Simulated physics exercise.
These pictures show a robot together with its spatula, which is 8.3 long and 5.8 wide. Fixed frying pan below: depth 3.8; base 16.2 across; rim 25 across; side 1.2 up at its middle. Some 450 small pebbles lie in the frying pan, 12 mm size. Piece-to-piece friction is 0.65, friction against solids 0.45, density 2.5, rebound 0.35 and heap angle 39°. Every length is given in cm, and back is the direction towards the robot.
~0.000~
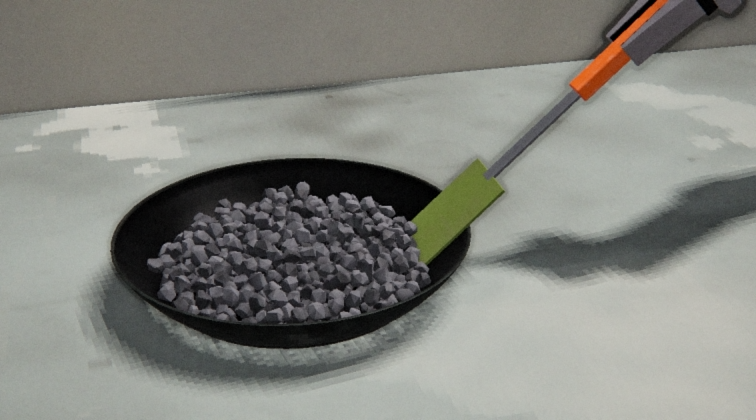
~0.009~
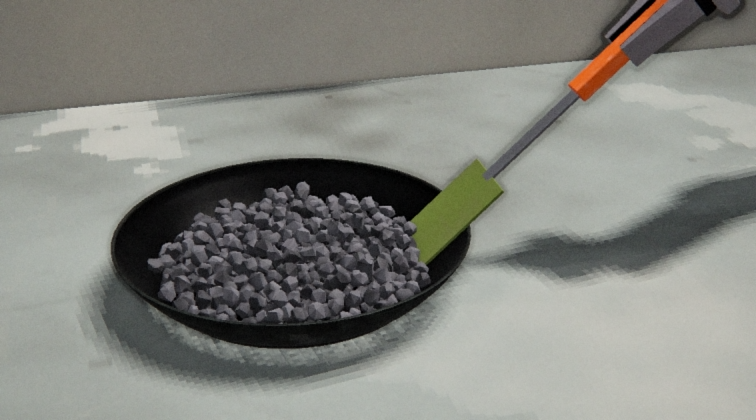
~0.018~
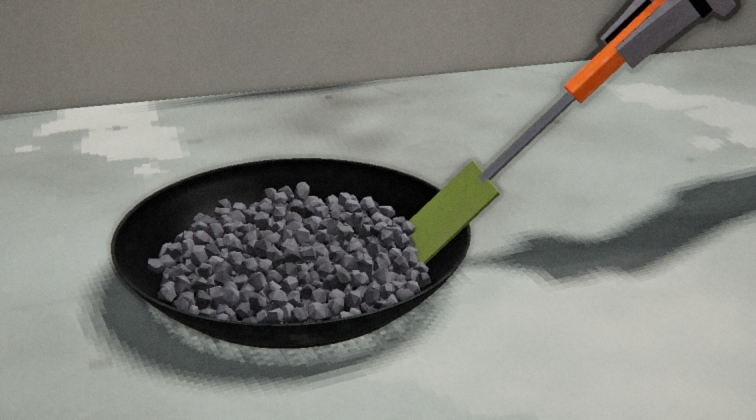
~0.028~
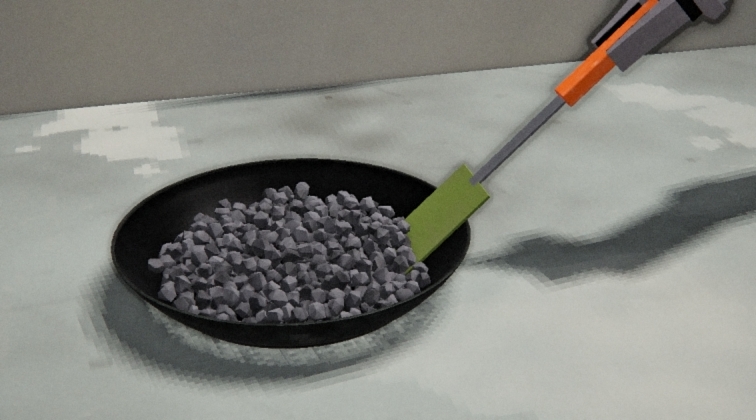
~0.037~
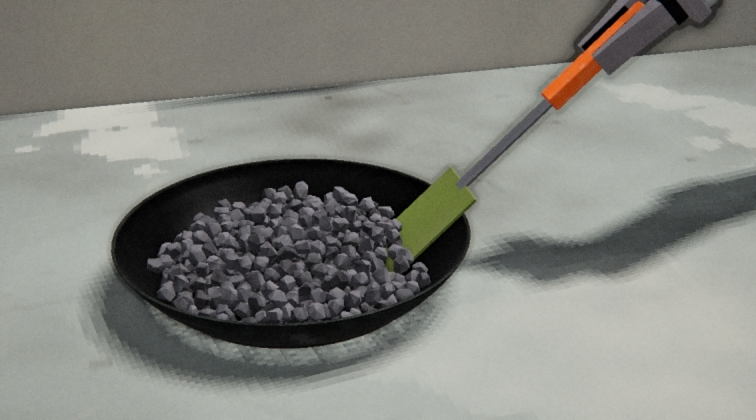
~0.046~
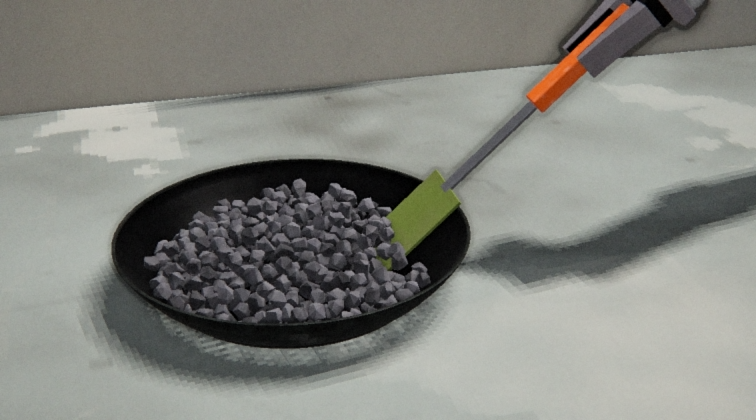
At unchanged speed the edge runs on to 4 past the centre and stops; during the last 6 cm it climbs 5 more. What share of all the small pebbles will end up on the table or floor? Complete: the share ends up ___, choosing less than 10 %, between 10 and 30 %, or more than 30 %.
The share ends up between 10 and 30 %.
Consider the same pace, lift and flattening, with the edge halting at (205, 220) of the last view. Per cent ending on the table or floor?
Around 15 percent.
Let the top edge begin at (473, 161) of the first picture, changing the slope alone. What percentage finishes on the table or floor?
Roughly 10 percent ends on the table or floor.
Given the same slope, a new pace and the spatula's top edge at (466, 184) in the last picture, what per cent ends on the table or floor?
5 %.
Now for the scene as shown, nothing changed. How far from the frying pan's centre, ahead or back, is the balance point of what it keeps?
The balance point lies close to 3.5 cm ahead.
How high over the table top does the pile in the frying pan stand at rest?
Height at rest: Roughly 5.5 cm.
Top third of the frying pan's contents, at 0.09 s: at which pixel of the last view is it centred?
I'd put it close to (247, 235).
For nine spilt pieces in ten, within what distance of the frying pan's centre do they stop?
Some 50 cm from the centre.
After 0.07 s, sloping 42°, highest piece 6 above the table; 453 in the frying pan.
After 0.09 s, sloping 42°, highest piece 7 above the table; 452 in the frying pan, 1 on the blade or in flight.
After 0.30 s, sloping 42°, highest piece 10 above the table; 391 in the frying pan, 37 on the table or floor, 25 on the blade or in flight.
After 1.35 s, sloping 42°, highest piece 5 above the table; 391 in the frying pan, 62 on the table or floor.
In the end, 391 in the frying pan, 62 on the table or floor. That is 14 % on the table or floor.
